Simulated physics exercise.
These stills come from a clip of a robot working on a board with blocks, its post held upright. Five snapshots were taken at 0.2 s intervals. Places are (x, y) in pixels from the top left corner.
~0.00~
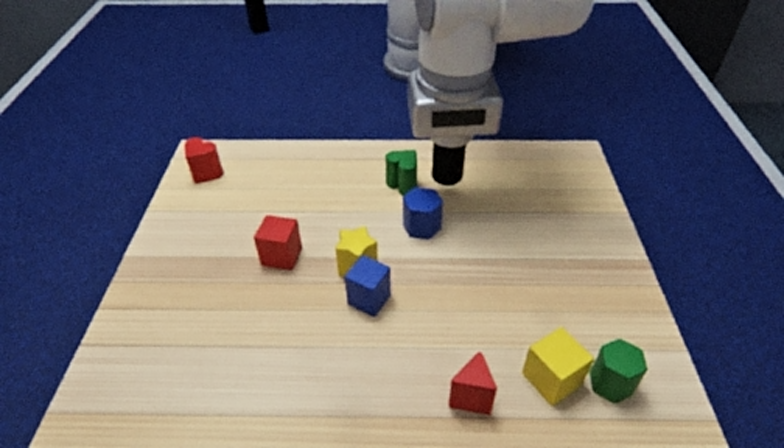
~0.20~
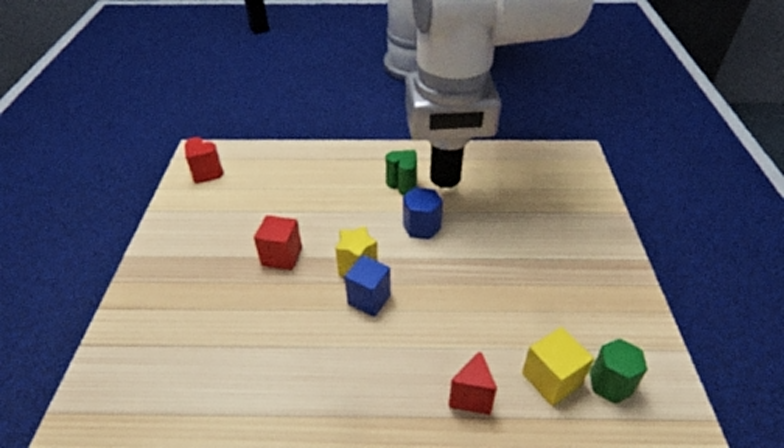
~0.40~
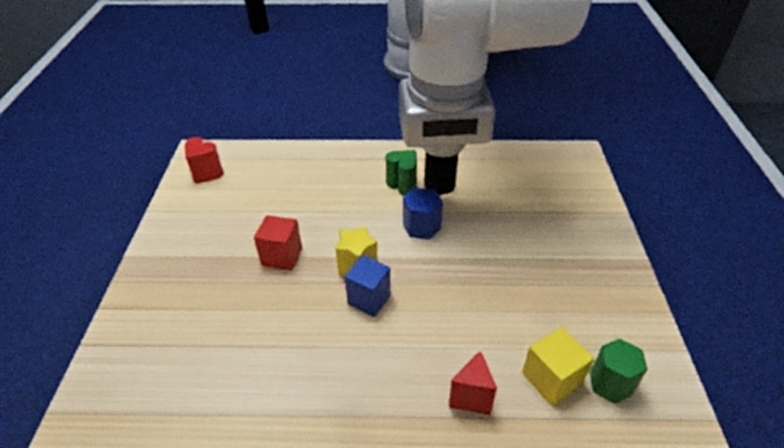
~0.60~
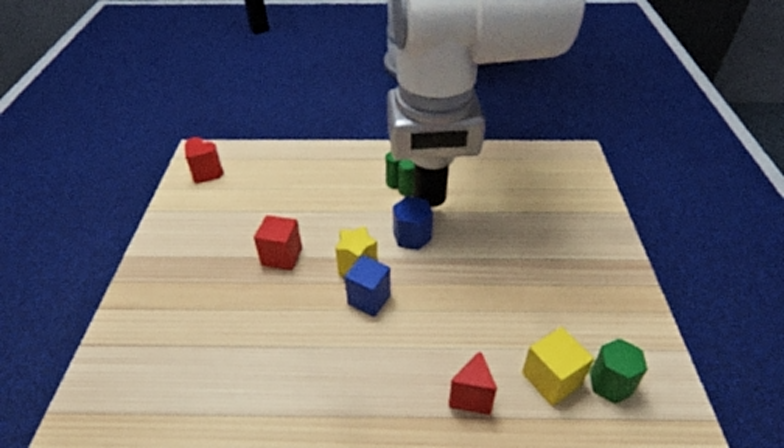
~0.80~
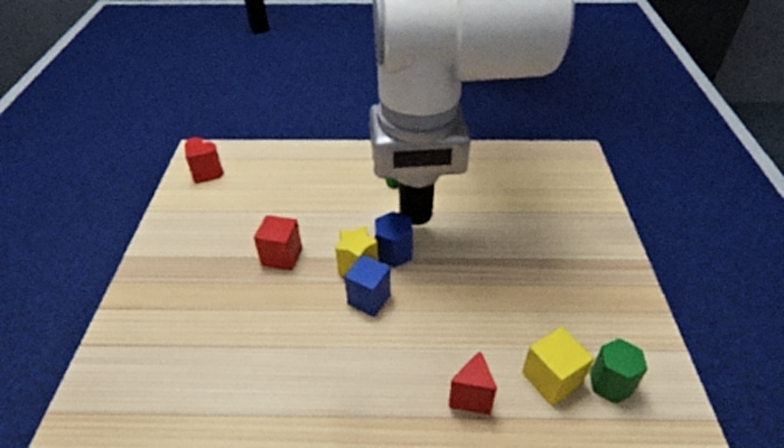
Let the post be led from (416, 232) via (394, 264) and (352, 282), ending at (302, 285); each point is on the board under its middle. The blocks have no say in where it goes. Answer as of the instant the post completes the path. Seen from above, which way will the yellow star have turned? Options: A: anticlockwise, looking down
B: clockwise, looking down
The answer is B.
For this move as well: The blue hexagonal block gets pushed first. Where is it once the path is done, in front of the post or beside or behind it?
As far as I can tell, the blue hexagonal block has dropped away to the side or behind.
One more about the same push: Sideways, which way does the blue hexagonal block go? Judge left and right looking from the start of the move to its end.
It moves left.
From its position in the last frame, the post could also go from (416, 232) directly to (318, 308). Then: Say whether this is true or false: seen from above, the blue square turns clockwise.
That claim is false.
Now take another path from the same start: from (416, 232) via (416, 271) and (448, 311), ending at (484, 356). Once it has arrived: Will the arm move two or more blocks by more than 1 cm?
It seems so.
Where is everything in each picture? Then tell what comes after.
Tip of the post at (447, 177), middles of tops, red square at (276, 228), yellow star at (355, 239), blue square at (368, 271), blue hexagonal block at (423, 199), in the first frame.
Post at (445, 179), nothing pushed, in the second frame.
Post at (440, 186), nothing pushed, in the third frame.
Post at (430, 198), blue hexagonal block at (413, 208), in the fourth frame.
Post at (416, 215), red square at (276, 228), yellow star at (355, 239), blue square at (368, 271), blue hexagonal block at (394, 225), in the fifth frame.
The first path, step by step. One third of the way, post at (393, 247); yellow star at (324, 251), turned 40° clockwise; blue square at (359, 282), turned 35° anticlockwise; blue hexagonal block at (361, 253), turned 30° clockwise.
Two thirds of the way, post at (350, 265); yellow star at (299, 254), turned 85° clockwise; blue square at (348, 302), turned 50° anticlockwise; blue hexagonal block at (320, 277).
At the end, post at (298, 267); red square at (263, 225), turned 45° clockwise; yellow star at (261, 256), turned 105° clockwise; blue square at (348, 302), turned 50° anticlockwise; blue hexagonal block at (298, 288), turned 30° anticlockwise.
